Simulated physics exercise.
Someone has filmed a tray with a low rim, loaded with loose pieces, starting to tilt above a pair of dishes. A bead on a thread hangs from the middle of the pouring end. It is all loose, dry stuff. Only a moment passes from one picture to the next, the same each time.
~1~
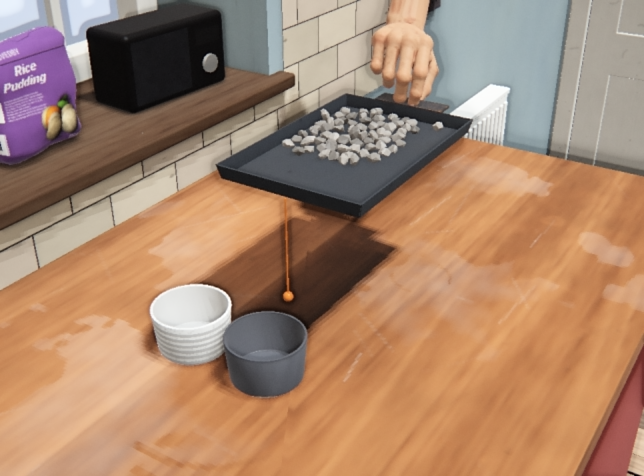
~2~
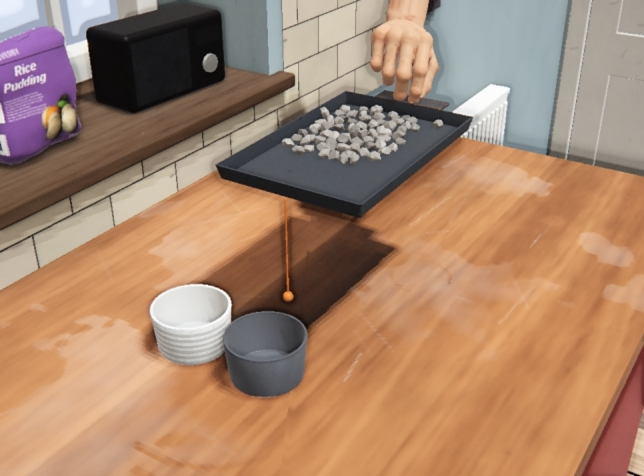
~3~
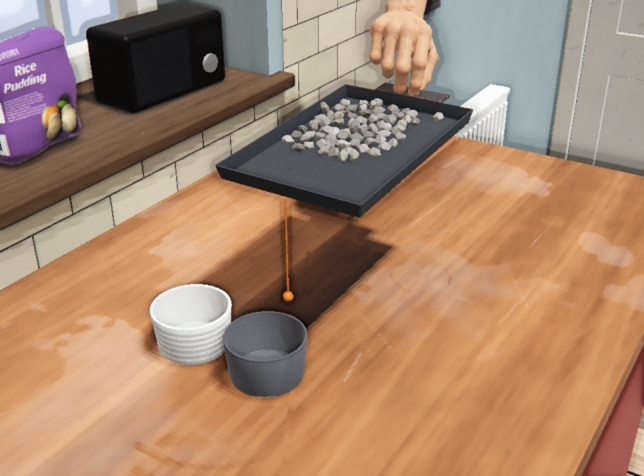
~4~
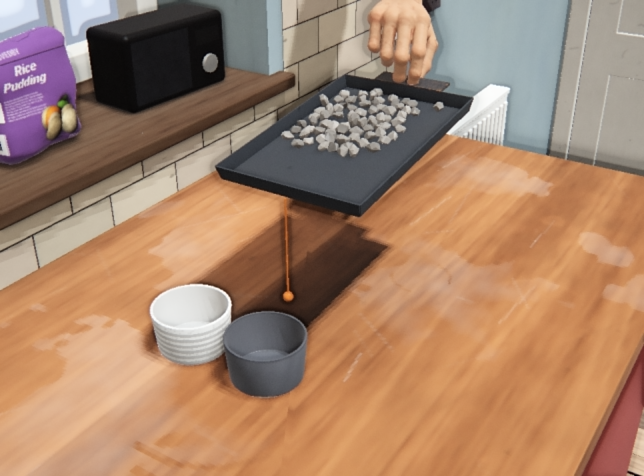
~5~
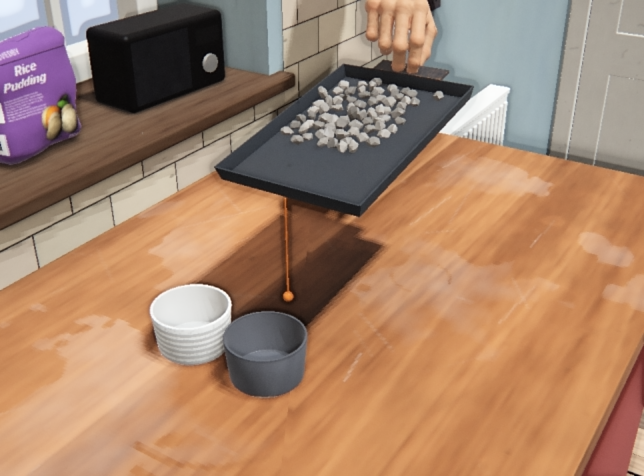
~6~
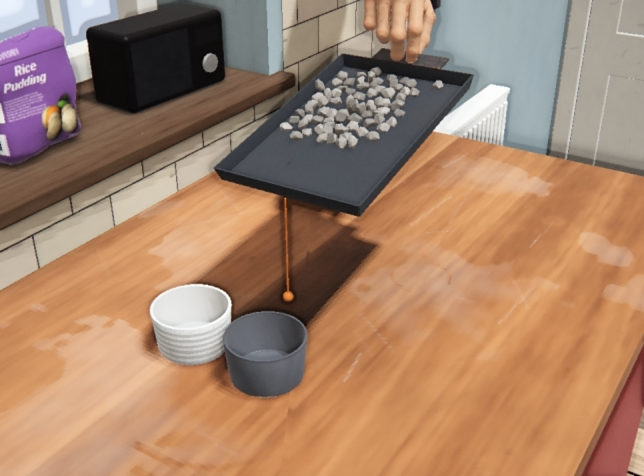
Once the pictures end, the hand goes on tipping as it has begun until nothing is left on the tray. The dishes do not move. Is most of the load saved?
The two hold more than half of the load.
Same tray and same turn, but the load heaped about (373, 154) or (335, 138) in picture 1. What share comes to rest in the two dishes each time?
First some 60, then 70 per cent.
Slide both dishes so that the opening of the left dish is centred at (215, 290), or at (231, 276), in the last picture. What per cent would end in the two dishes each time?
In turn 40 and 0 in a hundred.
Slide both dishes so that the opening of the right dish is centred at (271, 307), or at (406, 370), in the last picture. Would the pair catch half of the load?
At the first place below a half, at the second below a half.
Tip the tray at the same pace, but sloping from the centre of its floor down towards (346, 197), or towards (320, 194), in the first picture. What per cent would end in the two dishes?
The first gives 10 %, the second 40 %.
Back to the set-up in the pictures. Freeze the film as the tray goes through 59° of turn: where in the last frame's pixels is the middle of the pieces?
At about (267, 177).
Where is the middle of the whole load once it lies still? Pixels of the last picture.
Around (249, 365).
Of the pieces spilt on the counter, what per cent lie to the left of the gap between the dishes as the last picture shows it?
Close to 40 per cent.
Just after the last frame, tray tipped steeply; the larger part on the tray; just a few in the right dish; just a few in the left dish; about a tenth in the air.
A moment on, tray tipped right over; roughly a quarter on the tray; roughly a quarter in the right dish; roughly a quarter in the left dish; about a tenth outside both; roughly a quarter in the air.
Further on, tray tipped past a quarter turn; roughly half in the right dish; roughly a quarter in the left dish; roughly a quarter outside both.
When it is over, tray tipped past a quarter turn; roughly half in the right dish; roughly a quarter in the left dish; roughly a quarter outside both.
